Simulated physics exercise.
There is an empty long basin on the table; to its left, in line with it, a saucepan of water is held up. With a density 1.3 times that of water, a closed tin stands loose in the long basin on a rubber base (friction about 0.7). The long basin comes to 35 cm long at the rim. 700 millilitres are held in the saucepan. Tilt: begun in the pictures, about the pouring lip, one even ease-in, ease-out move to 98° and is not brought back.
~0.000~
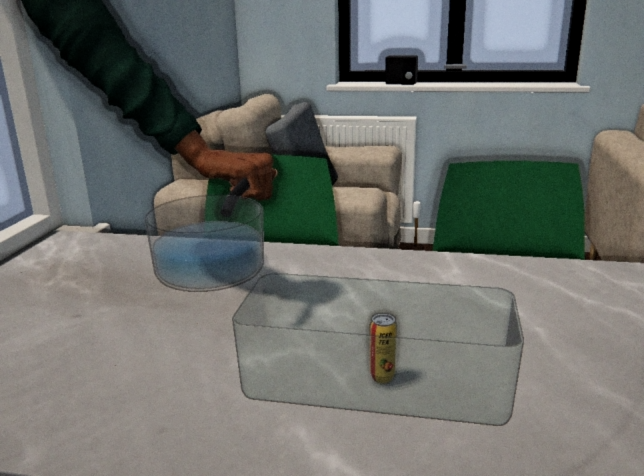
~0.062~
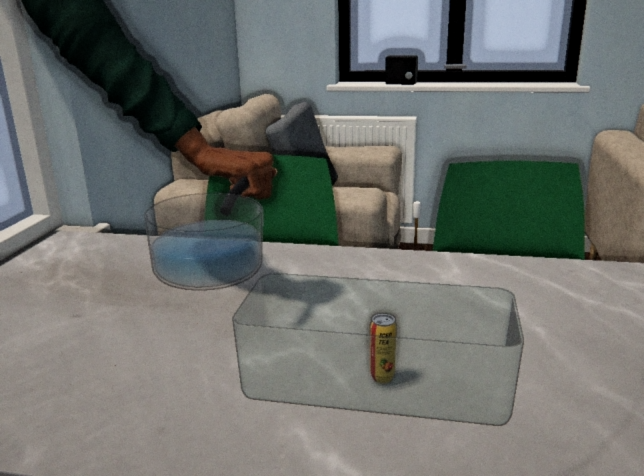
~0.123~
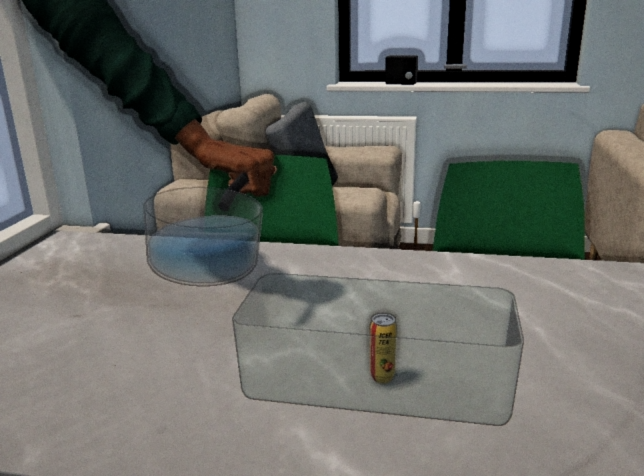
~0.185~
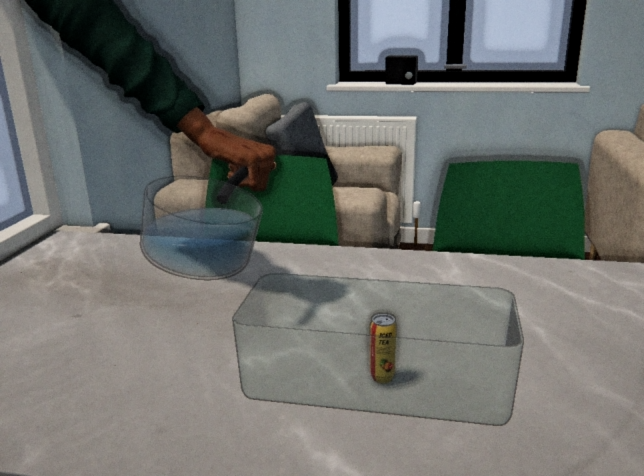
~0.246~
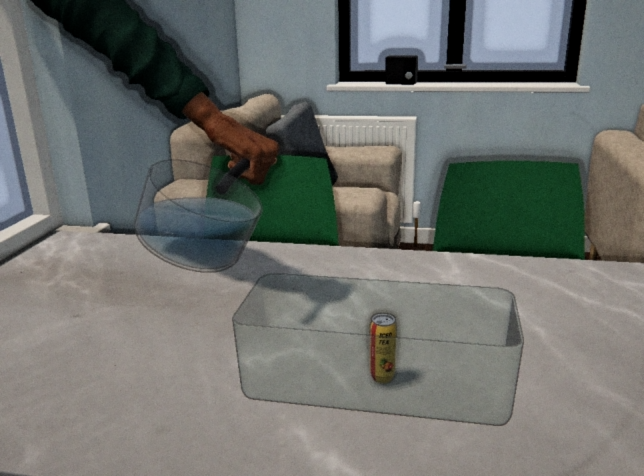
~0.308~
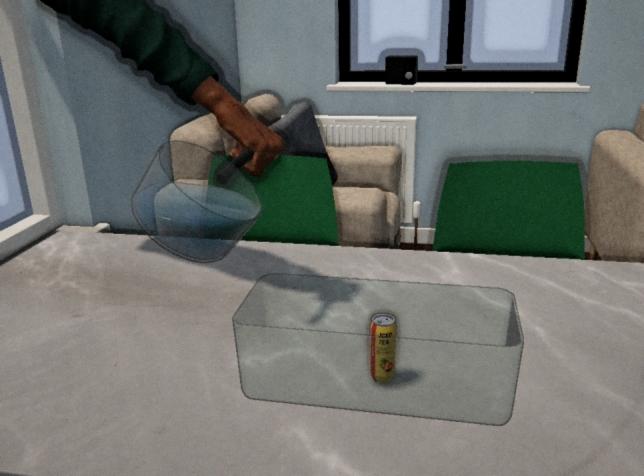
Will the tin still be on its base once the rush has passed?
No, it gets tipped over.
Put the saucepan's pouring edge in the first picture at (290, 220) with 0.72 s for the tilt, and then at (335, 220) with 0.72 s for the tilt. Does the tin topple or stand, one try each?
Try 1: Still standing; try 2: Still standing.
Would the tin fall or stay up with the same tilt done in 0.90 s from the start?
Holds steady.
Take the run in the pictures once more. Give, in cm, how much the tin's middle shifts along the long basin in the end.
Some 8.5 cm.
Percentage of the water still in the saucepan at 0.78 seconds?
10 per cent or thereabouts.
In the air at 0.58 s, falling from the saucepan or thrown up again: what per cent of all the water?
Some 50 per cent, I reckon.
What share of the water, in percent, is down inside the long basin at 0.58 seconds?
Roughly 4 percent.
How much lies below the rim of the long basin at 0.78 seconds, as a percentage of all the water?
Value: Approx. 72 %.
Then, 0.58 s in, the tilt is 89° and 47 per cent is still to pour; the tin stands where it began.
Then, 0.78 s in, the tilt is 98° and 11 per cent is still to pour; the tin stands 1 cm from where it began.
Then, 0.99 s in, the tilt is 98° and 2 per cent is still to pour; the tin leans 35°.
Then, 1.22 s in, the tilt is 98° and 1 per cent is still to pour; the tin lies on its side.
Finally, the tin lies on its side.
